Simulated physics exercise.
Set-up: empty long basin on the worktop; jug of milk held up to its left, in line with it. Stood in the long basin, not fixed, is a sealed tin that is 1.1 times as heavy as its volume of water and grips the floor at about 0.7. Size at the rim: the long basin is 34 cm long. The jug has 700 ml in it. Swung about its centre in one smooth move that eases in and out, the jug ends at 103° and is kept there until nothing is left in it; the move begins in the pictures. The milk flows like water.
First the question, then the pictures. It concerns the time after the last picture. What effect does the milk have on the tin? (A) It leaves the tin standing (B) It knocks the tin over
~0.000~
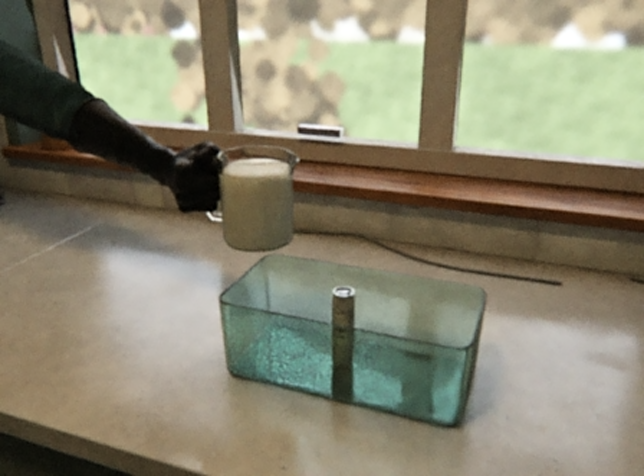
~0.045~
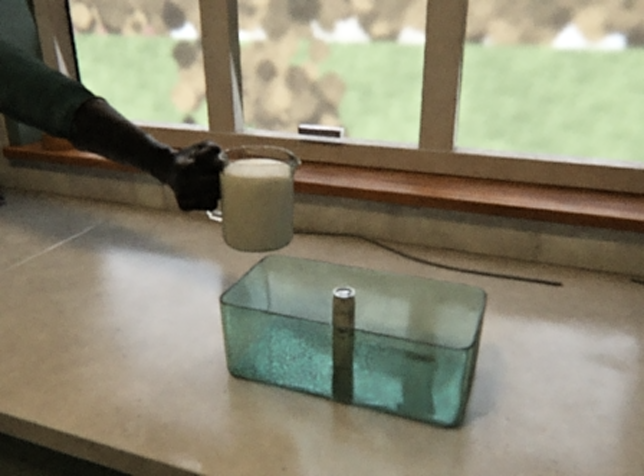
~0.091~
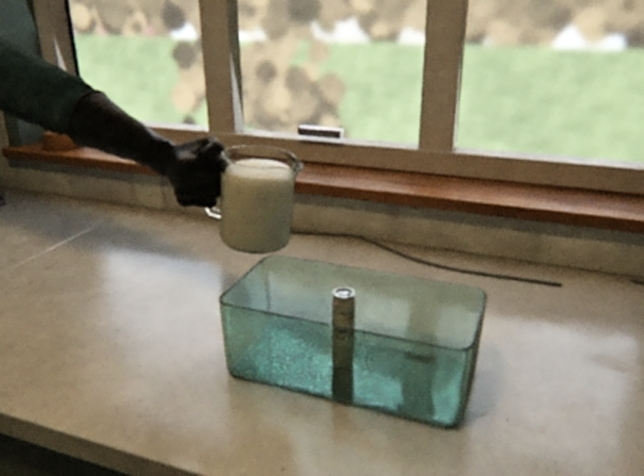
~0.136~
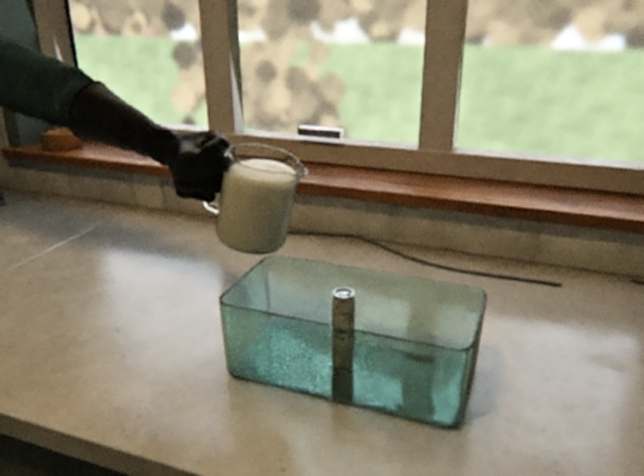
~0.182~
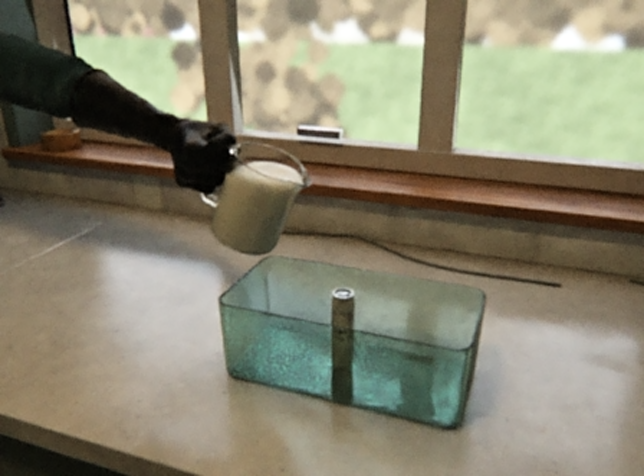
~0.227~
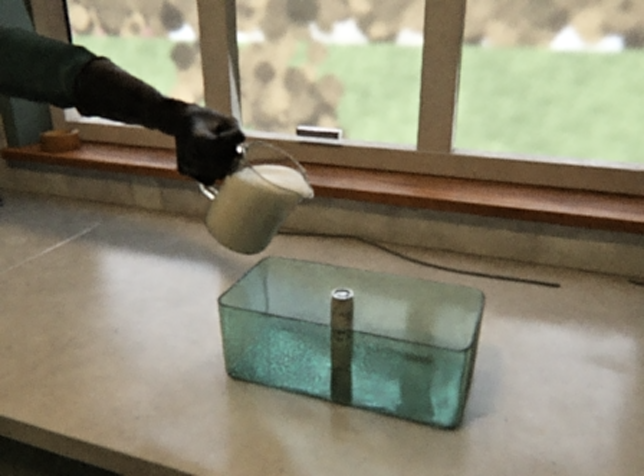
Answer: B.
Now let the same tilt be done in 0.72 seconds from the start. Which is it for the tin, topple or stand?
The tin tips over.
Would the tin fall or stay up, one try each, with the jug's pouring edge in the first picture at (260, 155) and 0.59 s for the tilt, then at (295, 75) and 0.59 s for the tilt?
First it stays on its base; then it stays on its base.
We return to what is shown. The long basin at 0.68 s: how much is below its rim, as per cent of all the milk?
Looks like about 64 % of the whole amount.
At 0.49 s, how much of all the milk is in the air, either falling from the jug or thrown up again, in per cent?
Roughly 24 percent.
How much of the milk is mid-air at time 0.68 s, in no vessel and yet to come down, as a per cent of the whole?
Around 16 per cent of the liquid is in flight.
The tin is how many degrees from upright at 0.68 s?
About 5 degrees.
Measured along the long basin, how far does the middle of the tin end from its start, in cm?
Looks like roughly 8.0 cm in total.
By 0.49 s the tilt is 95° and 62 per cent is still to pour; the tin stands where it began.
By 0.68 s the tilt is 103° and 21 per cent is still to pour; the tin leans 6°.
By 0.87 s the tilt is 103° and 5 per cent is still to pour; the tin lies on its side.
By 1.09 s the tilt is 103° and 1 per cent is still to pour; the tin lies on its side.
At rest the tin lies on its side.
